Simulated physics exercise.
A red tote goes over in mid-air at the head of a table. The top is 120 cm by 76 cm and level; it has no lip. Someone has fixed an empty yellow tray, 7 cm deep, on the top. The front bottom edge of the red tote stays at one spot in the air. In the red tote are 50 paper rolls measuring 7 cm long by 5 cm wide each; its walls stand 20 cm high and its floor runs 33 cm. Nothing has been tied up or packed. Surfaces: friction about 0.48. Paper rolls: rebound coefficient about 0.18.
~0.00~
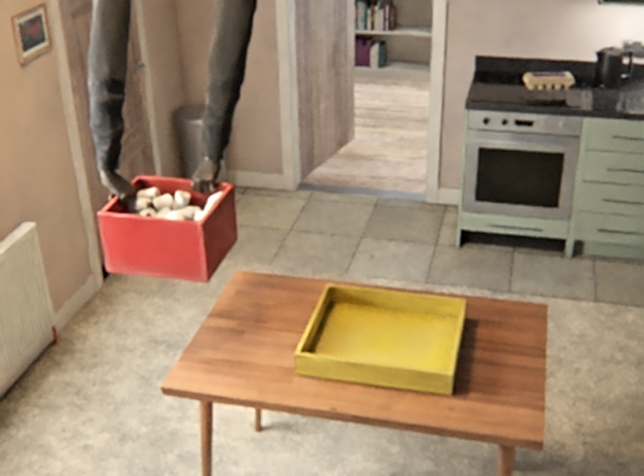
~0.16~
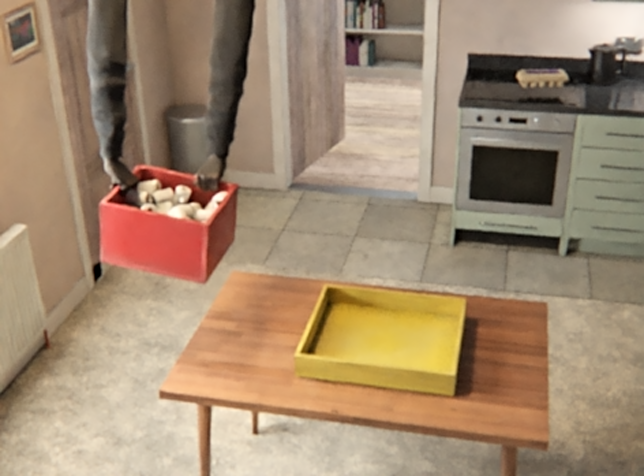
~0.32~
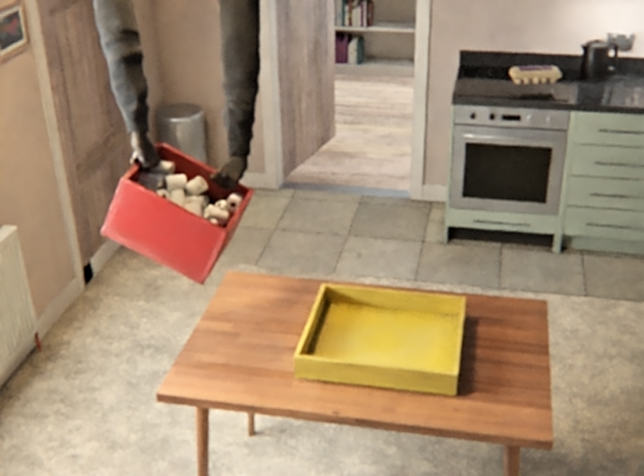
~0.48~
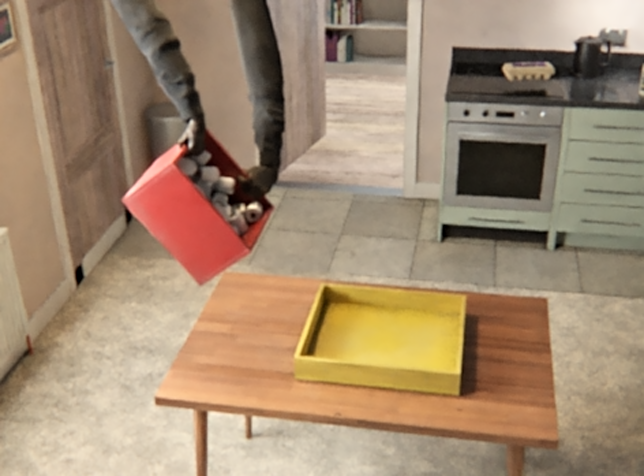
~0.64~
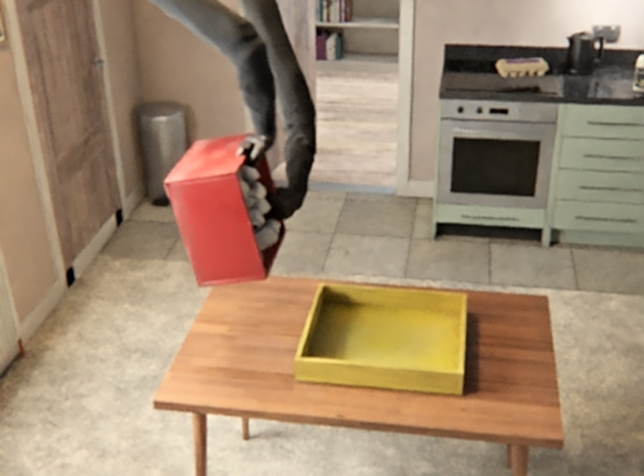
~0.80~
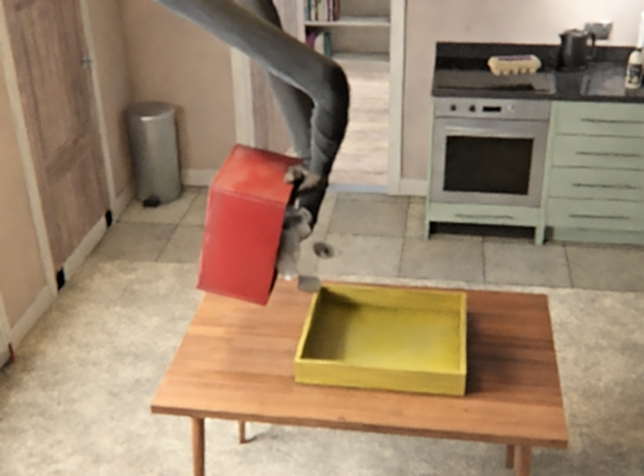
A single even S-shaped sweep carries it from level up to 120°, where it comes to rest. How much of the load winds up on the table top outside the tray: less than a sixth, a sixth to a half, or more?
Between a sixth and a half of the paper rolls end on the table top outside the tray.
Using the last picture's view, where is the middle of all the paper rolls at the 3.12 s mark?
Roughly at pixel (333, 327).
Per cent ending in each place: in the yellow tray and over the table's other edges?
Approx. 65 % / 0 %.
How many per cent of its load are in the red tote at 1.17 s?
About 20 %, still inside.
After 1.17 s, tilt 120°; 11 still in the red tote, 24 in the yellow tray, 10 on the table top outside the tray and 5 in the air.
After 1.64 s, tilt 120°; 32 in the yellow tray, 17 on the table top outside the tray and 1 in the air.
After 2.28 s, tilt 120°; 32 in the yellow tray and 18 on the table top outside the tray.
When it is over (at 3.12 s), 32 in the yellow tray and 18 on the table top outside the tray. Asked share, 18 of 50, 36 per cent.
